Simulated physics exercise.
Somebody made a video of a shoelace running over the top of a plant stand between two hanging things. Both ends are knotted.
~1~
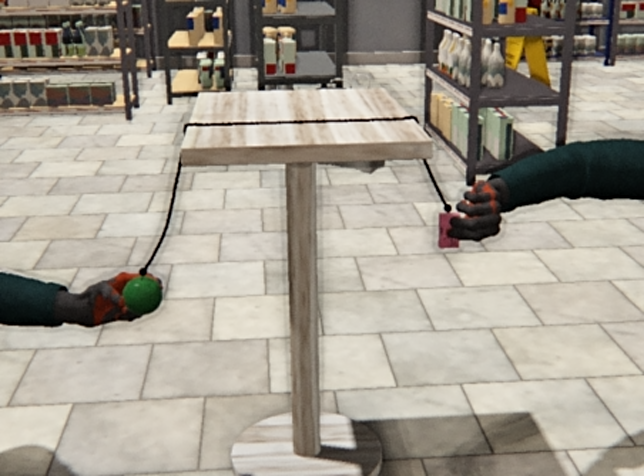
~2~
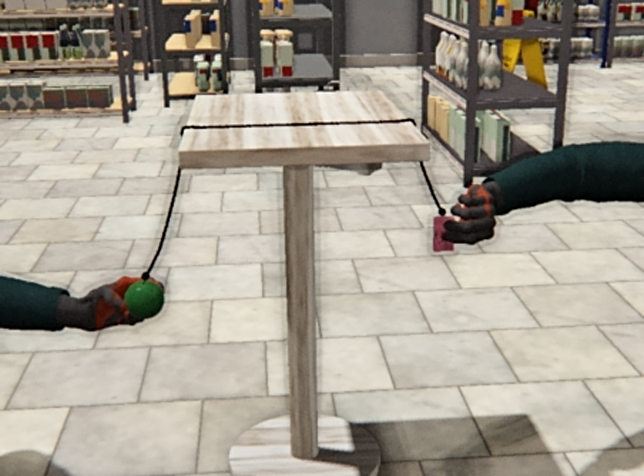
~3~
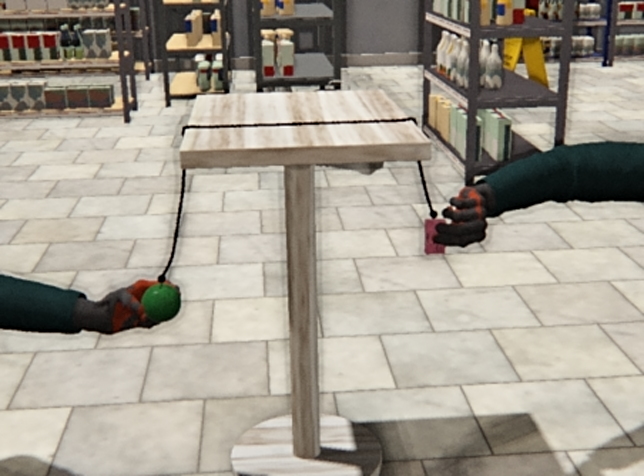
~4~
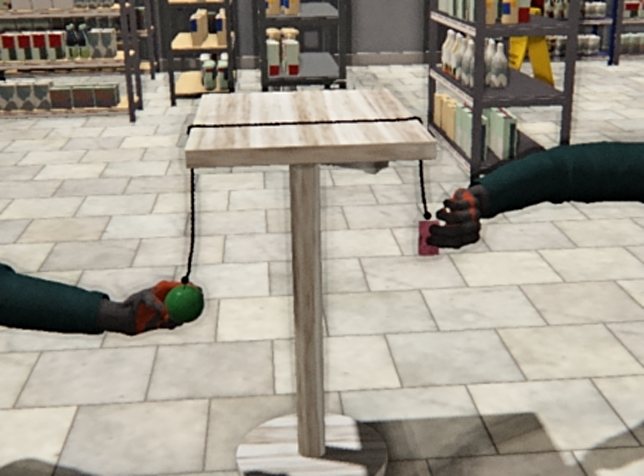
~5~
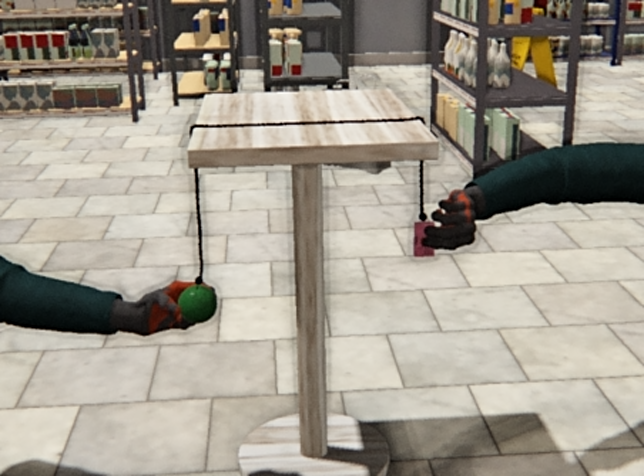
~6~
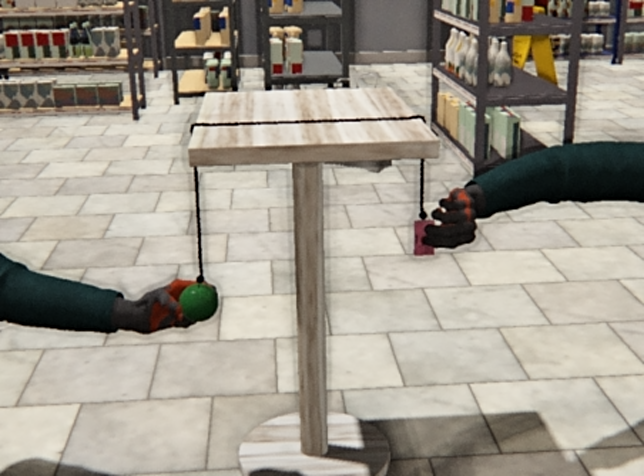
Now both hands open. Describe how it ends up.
It tips down to the left.
Then, 0.32 s on from there, left apple lower near (207, 376); right matchbox pulled up onto the top near (457, 106).
Then, 0.60 s on from there, left apple down on the floor; right matchbox pulled up onto the top near (223, 85).
Then, 0.88 s on from there, left apple down on the floor; right matchbox down on the floor.
In the end, left apple down on the floor; right matchbox down on the floor. The shoelace goes down on the left.
